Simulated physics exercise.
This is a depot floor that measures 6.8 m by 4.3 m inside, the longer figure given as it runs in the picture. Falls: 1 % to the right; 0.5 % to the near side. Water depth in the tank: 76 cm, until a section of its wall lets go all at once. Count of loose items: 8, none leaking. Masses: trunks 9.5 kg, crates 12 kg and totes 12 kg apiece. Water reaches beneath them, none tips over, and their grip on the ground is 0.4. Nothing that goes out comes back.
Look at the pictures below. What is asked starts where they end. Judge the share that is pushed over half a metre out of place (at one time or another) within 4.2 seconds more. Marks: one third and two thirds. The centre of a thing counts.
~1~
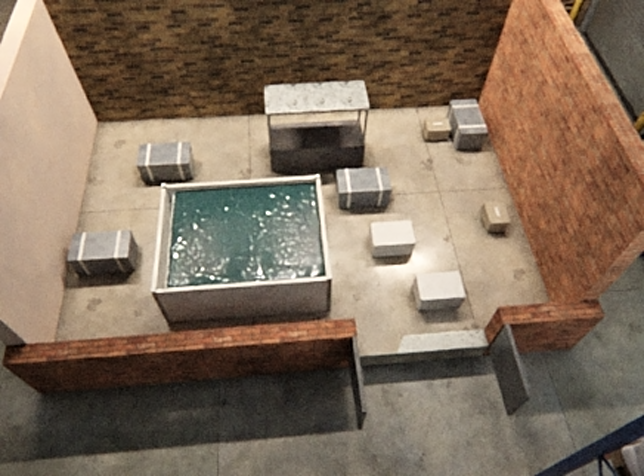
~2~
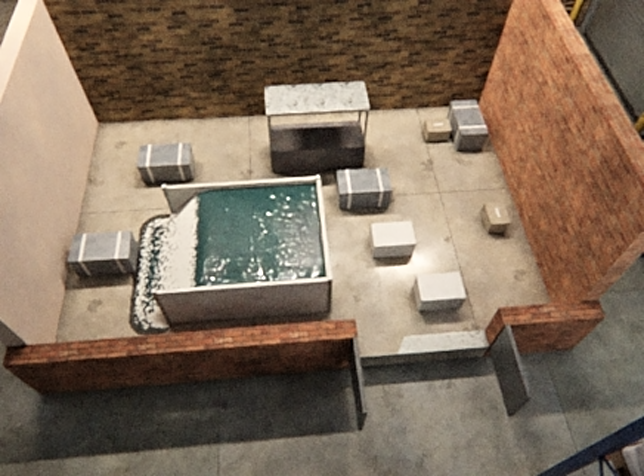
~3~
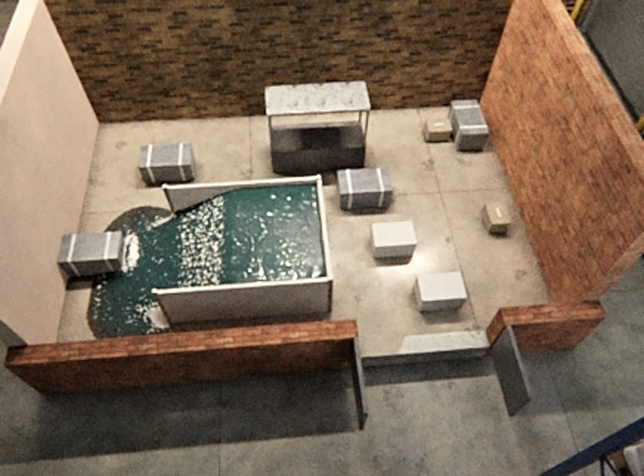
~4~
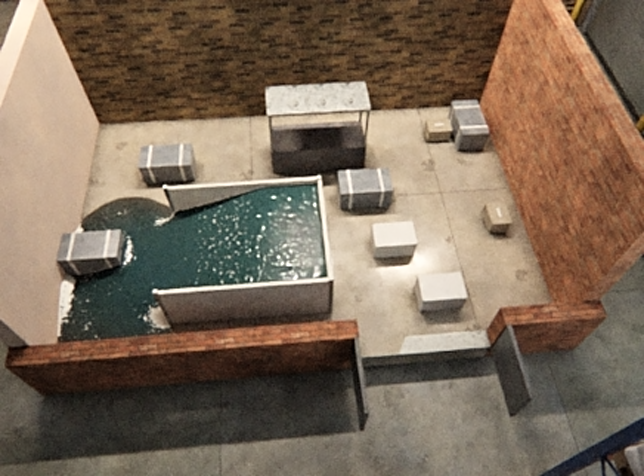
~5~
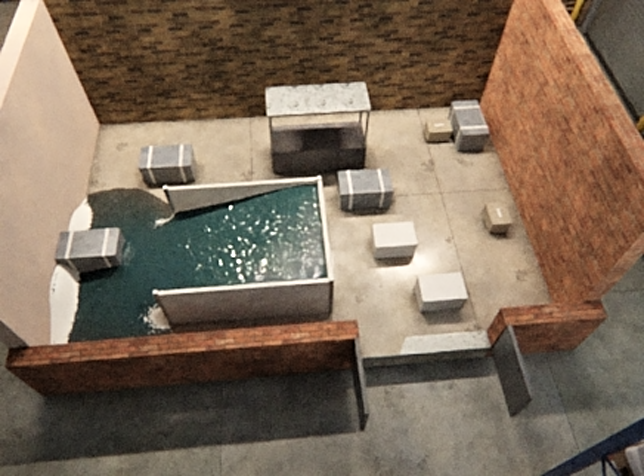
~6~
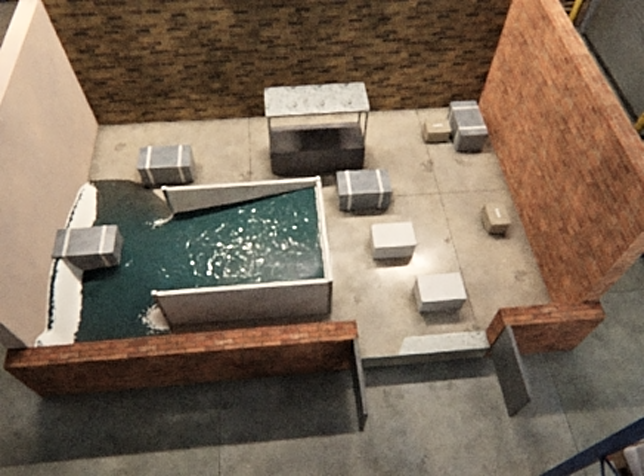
A fair number, one to two in three.
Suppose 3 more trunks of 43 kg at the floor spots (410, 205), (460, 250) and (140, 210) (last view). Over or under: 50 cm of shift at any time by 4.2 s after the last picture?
First stays within it, then stays within it, then exceeds it.
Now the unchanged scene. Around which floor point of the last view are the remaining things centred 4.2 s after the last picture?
I'd put it close to (421, 187) in the last view.
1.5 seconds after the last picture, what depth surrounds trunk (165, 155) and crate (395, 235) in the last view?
Some 2 cm at the first, some 0 cm at the second.
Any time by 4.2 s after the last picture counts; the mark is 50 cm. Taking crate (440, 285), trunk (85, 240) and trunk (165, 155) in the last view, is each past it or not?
In sequence: Exceeds it / exceeds it / exceeds it.
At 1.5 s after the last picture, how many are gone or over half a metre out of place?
By that time the total stands at 1.
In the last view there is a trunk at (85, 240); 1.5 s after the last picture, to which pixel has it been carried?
My estimate: Around (110, 163).
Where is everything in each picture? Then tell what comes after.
A trunk at (99, 245), on the bottom; a trunk at (363, 180), on the bottom; 3.4 m2 under water; 0 of 8 have shifted, in the first frame.
A trunk at (100, 246) rests on the ground; a trunk at (364, 181) rests on the ground; water covers 4.4 m2; 0 of 8 have shifted, in the second frame.
A trunk at (89, 246), on the bottom, 15 cm from its start; a trunk at (365, 180), on the bottom; water covers 5.6 m2; 1 of 8 have shifted, in the third frame.
A trunk at (89, 245) rests on the ground, 15 cm from its start; a trunk at (365, 181) rests on the ground; 6.9 m2 under water; 1 of 8 have shifted, in the fourth frame.
A trunk at (87, 243) floats, 15 cm from its start; a trunk at (365, 181) rests on the ground; 7.3 m2 under water; 1 of 8 have shifted, in the fifth frame.
A trunk at (85, 241), afloat, 15 cm from its start; a trunk at (364, 182) rests on the ground; 7.5 m2 under water; 1 of 8 have shifted, in the sixth frame.
Then, 0.4 s after the last picture 0 of 8 are over 50 cm from their spots; 1 afloat.
Then, 1.5 s after the last picture 1 of 8 are over 50 cm from their spots; 1 afloat.
Then, 2.8 s after the last picture 3 of 8 are over 50 cm from their spots; 1 afloat.
Then, 4.2 s after the last picture 3 of 8 are over 50 cm from their spots, and 3 have been at some point; 4 afloat.
